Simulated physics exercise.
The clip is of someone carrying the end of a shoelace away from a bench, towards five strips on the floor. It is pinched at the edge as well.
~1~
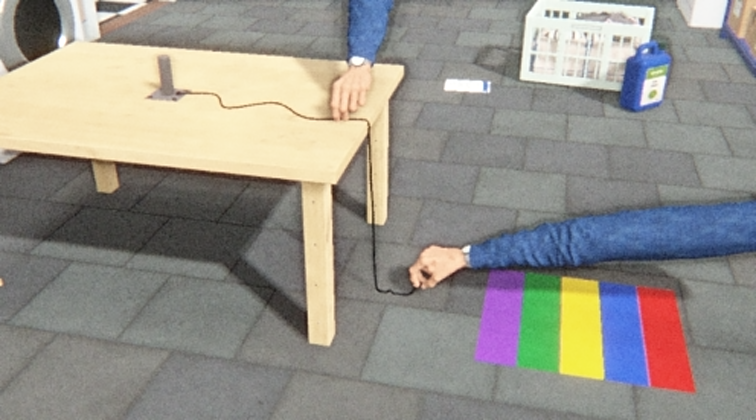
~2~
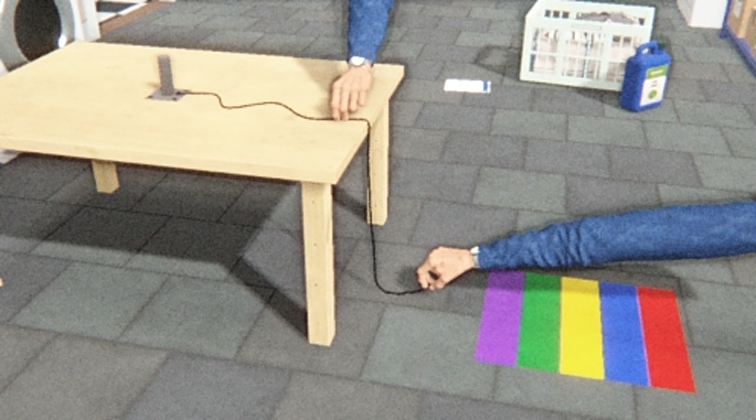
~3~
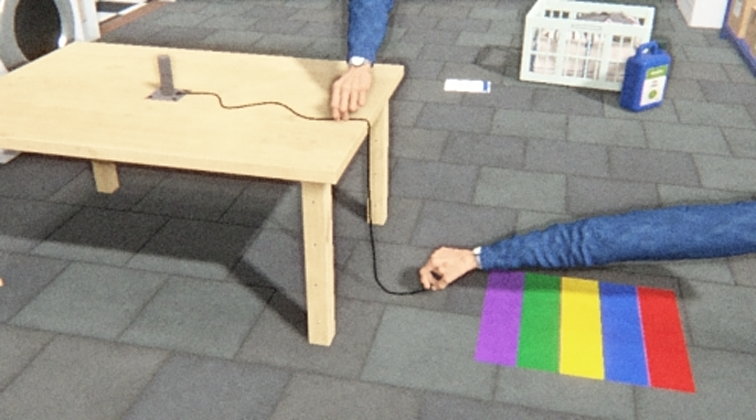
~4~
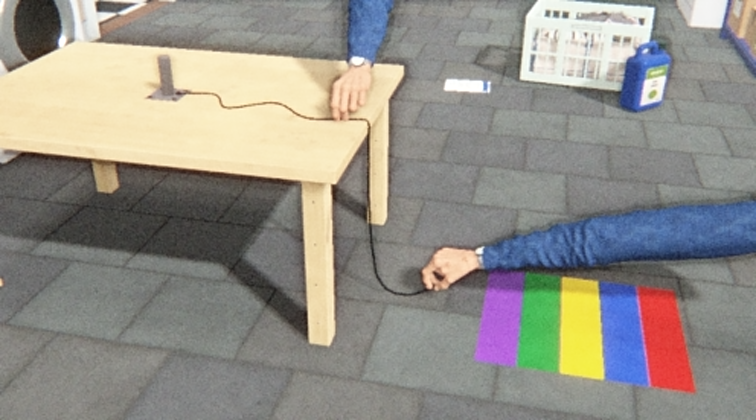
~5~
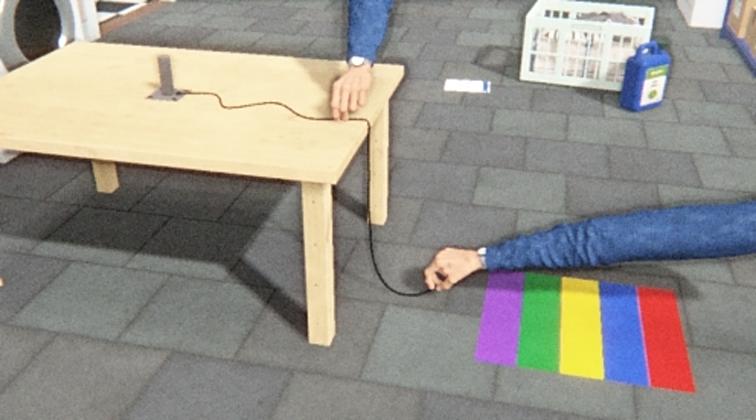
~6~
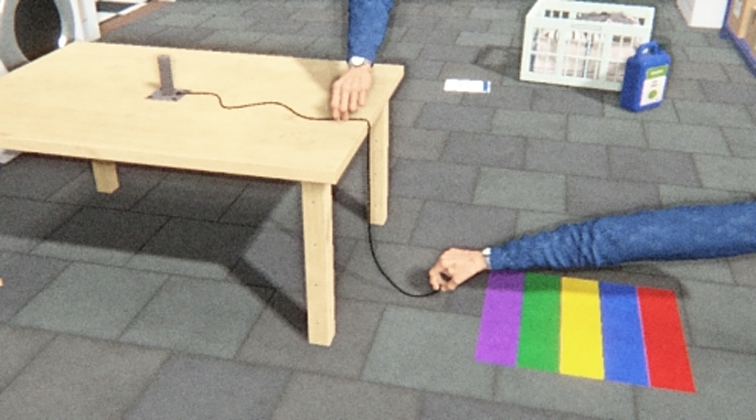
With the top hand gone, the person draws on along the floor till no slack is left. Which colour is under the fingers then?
The end stops over the yellow strip.
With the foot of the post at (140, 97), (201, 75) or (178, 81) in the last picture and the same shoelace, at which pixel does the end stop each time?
Try by try, around (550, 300), (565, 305) and (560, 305).
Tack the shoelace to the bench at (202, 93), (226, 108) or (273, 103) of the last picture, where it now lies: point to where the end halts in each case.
Try by try, around (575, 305), (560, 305) and (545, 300).
Early on, end near (513, 297); over purple.
Midway, end near (557, 303); over green.
At the end of the slack, end near (582, 306); over yellow. It gets as far as the yellow strip.
